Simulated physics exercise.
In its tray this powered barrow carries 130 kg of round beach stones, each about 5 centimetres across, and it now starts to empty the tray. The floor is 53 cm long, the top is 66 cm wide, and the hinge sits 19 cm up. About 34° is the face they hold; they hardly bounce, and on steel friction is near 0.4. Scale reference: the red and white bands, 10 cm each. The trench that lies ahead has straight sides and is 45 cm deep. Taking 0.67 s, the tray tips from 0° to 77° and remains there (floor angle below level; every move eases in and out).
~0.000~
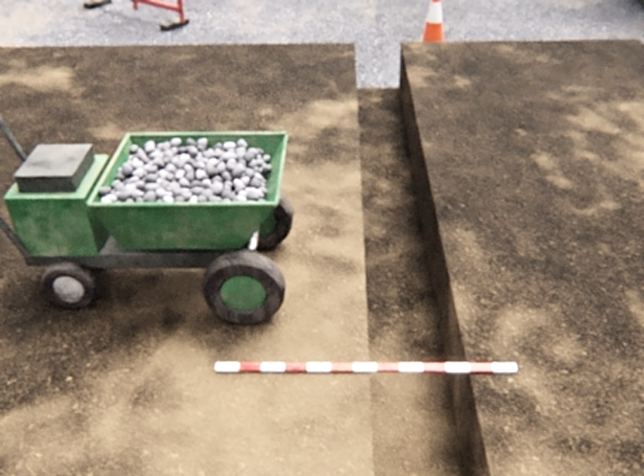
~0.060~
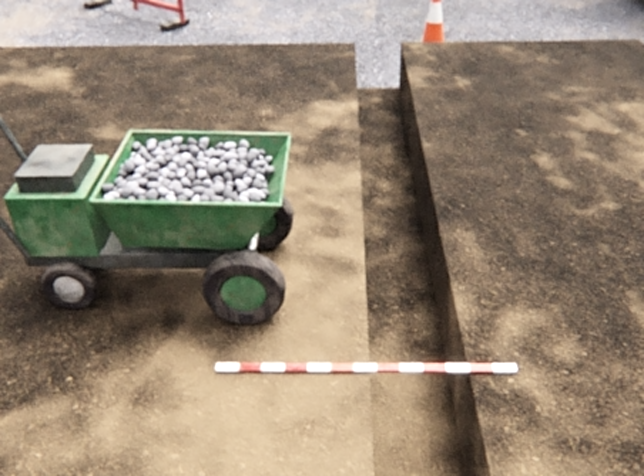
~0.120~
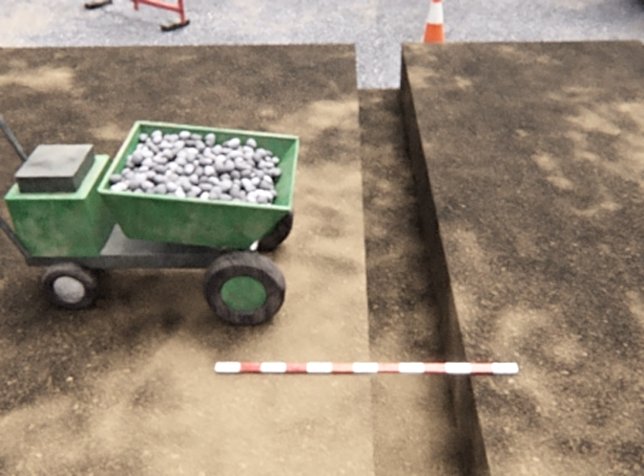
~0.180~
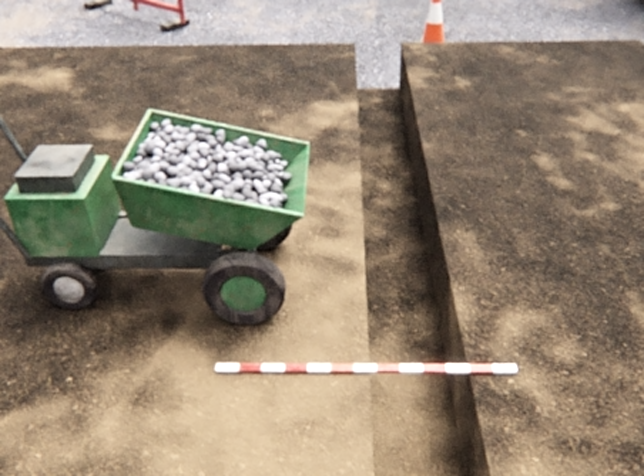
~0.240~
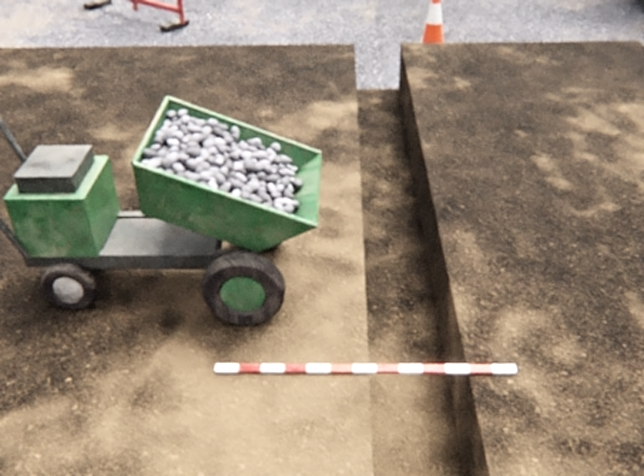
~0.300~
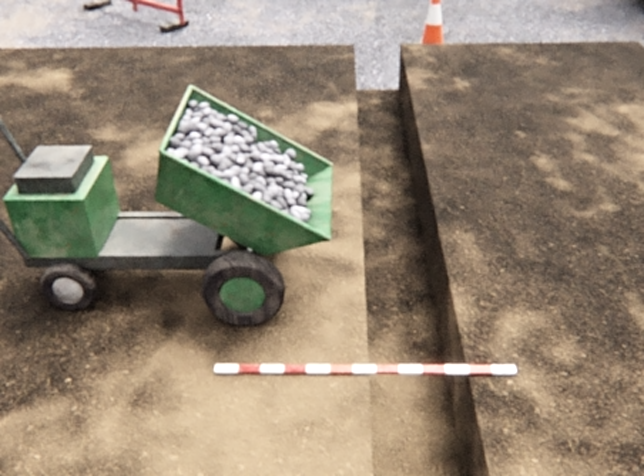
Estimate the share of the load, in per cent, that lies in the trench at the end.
I would say 100 per cent of the load lies in the trench at the end.
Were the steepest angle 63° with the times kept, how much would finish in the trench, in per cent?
In that case around 90 percent.
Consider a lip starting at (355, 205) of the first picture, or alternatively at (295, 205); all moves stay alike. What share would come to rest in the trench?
About 45 per cent first, then about 95 per cent.
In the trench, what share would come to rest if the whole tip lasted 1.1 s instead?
With that timing, about 100 per cent.
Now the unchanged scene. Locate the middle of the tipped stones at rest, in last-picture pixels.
Around (408, 338).
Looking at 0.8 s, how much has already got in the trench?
Roughly 50 percent of the load.
After 0.5 s the floor is at 65°; 100 % in the tray; the foremost stones are at (352, 245).
After 0.8 s the floor is at 77°; 51 % in the tray, 1 % short of the trench, 49 % in the trench; the foremost stones are at (441, 339).
After 1.1 s the floor is at 77°; 8 % in the tray, 1 % short of the trench, 91 % in the trench; the foremost stones are at (440, 330).
After 3.1 s the floor is at 77°; 0 % in the tray, 100 % in the trench; the foremost stones are at (443, 349).
